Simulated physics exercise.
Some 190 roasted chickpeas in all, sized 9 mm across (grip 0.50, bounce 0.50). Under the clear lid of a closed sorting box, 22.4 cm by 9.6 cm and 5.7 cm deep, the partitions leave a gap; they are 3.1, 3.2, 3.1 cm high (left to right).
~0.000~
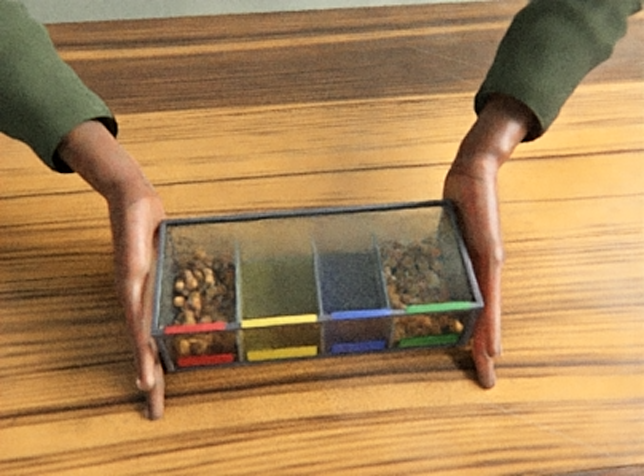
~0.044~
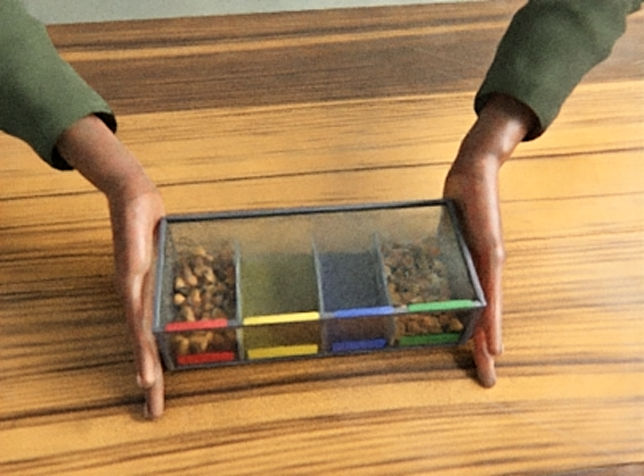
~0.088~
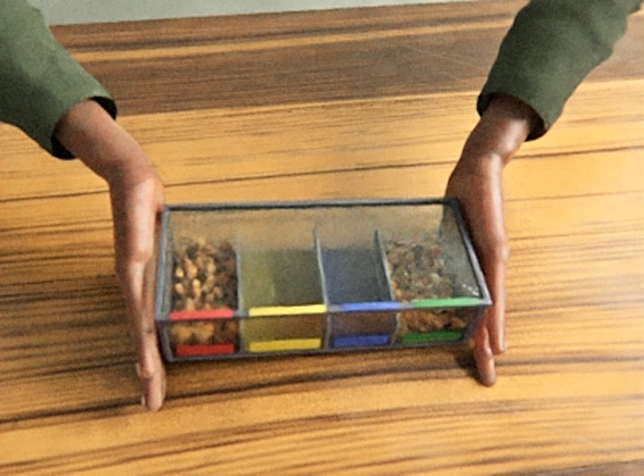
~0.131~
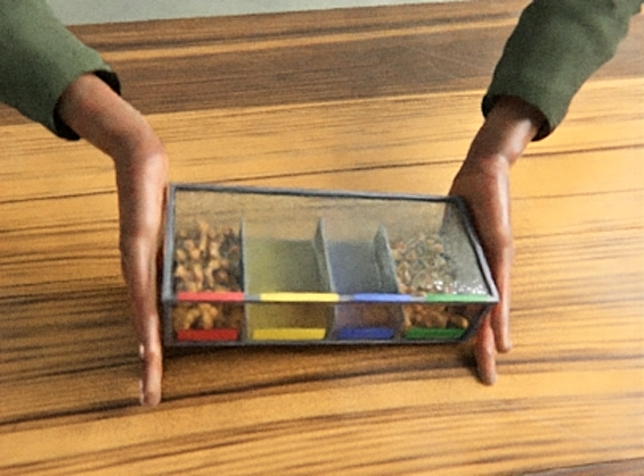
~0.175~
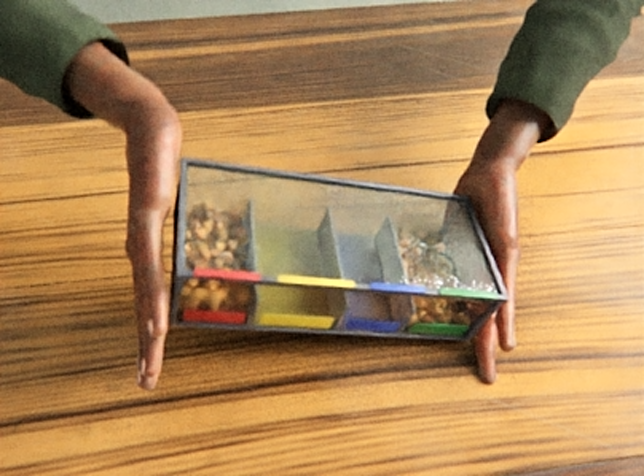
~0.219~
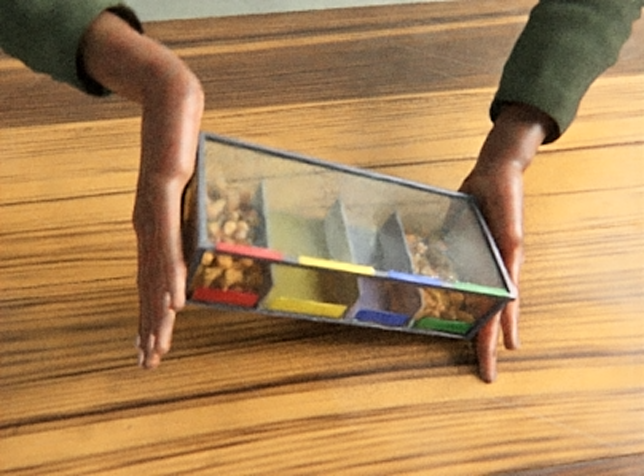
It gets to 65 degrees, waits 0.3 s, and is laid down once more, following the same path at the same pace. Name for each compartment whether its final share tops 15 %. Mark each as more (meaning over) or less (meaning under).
Red - more; blue - less; green - more; yellow - less.
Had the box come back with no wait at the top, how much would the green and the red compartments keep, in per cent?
Green keeps 50% and red keeps 40%.
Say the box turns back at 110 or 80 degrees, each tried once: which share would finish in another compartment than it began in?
About 55 and 30 per cent.
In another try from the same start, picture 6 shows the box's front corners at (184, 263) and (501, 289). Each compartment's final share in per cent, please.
Red = 50 %; blue = 5 %; green = 45 %; yellow = 5 %.
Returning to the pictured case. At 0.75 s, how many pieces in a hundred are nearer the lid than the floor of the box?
Roughly 10 per cent.
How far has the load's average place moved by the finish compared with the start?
Measured shift: Some 2.5 cm.
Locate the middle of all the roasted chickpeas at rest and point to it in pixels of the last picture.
Centre at rest: Approx. (374, 290) px.
After 0.75 s, tilt 65 degrees; red 45 %, green 50 %, yellow 5 %.
Then, at 1.11 s, tilt 35 degrees; red 45 %, blue 5 %, green 50 %, yellow 5 %.
After 1.55 s, tilt 0 degrees; red 45 %, blue 5 %, green 50 %, yellow 5 %.
In the end, at 1.9 s, red 45 %, blue 5 %, green 50 %, yellow 5 %.
